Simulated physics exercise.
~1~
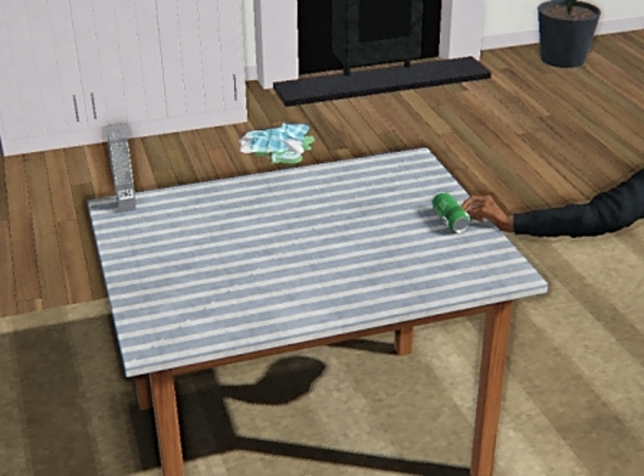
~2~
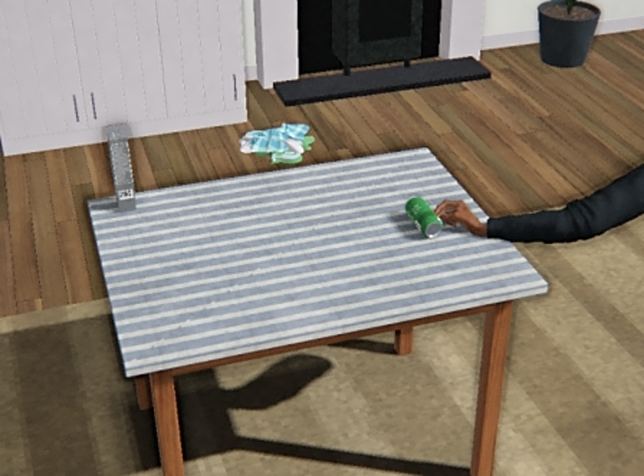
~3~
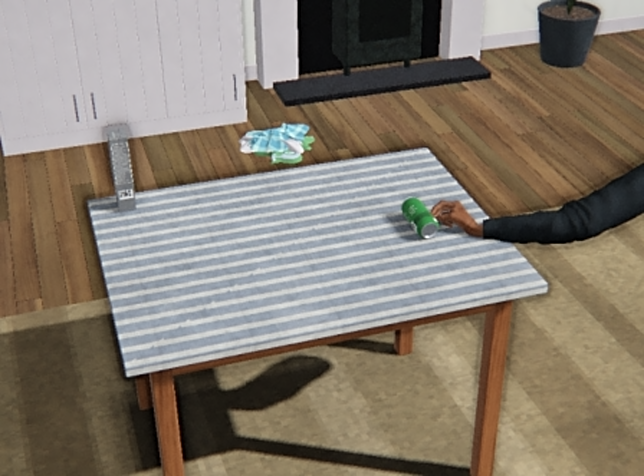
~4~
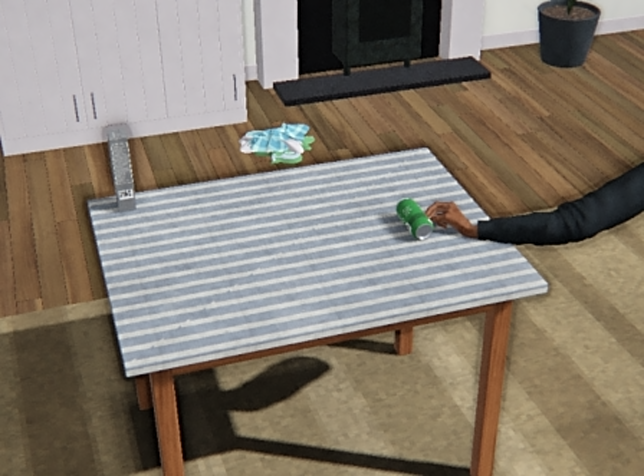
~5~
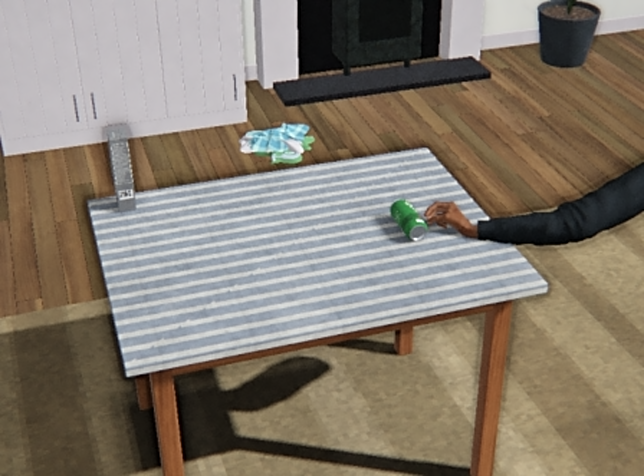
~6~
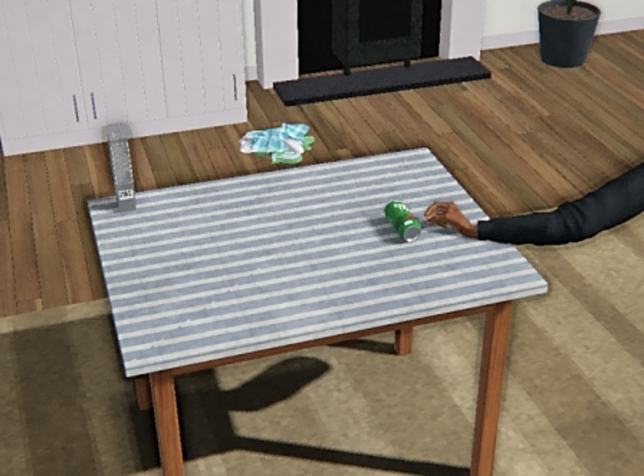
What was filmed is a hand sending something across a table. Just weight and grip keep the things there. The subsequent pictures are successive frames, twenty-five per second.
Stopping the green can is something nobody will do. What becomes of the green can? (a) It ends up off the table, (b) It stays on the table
b, it stays on the table.
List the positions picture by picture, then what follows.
Under the hand; green can (451, 212), in the first frame.
Under the hand; green can (424, 217), in the second frame.
Under the hand; green can (420, 218), in the third frame.
Green can (414, 219), in the fourth frame.
Green can (408, 220) rolled a little, in the fifth frame.
Green can (402, 221) rolled a little, in the sixth frame.
Then, 0.10 s after the last picture, green can rolled about its own width near (388, 223).
Then, 0.30 s after the last picture, green can rolled well along near (364, 228).
Then, 0.50 s after the last picture, green can rolled well along near (344, 231).
Then, 0.80 s after the last picture, green can rolled well along near (323, 235).
At rest, moved from the start, green can. Seen from the same camera at the end, green can near (313, 236).
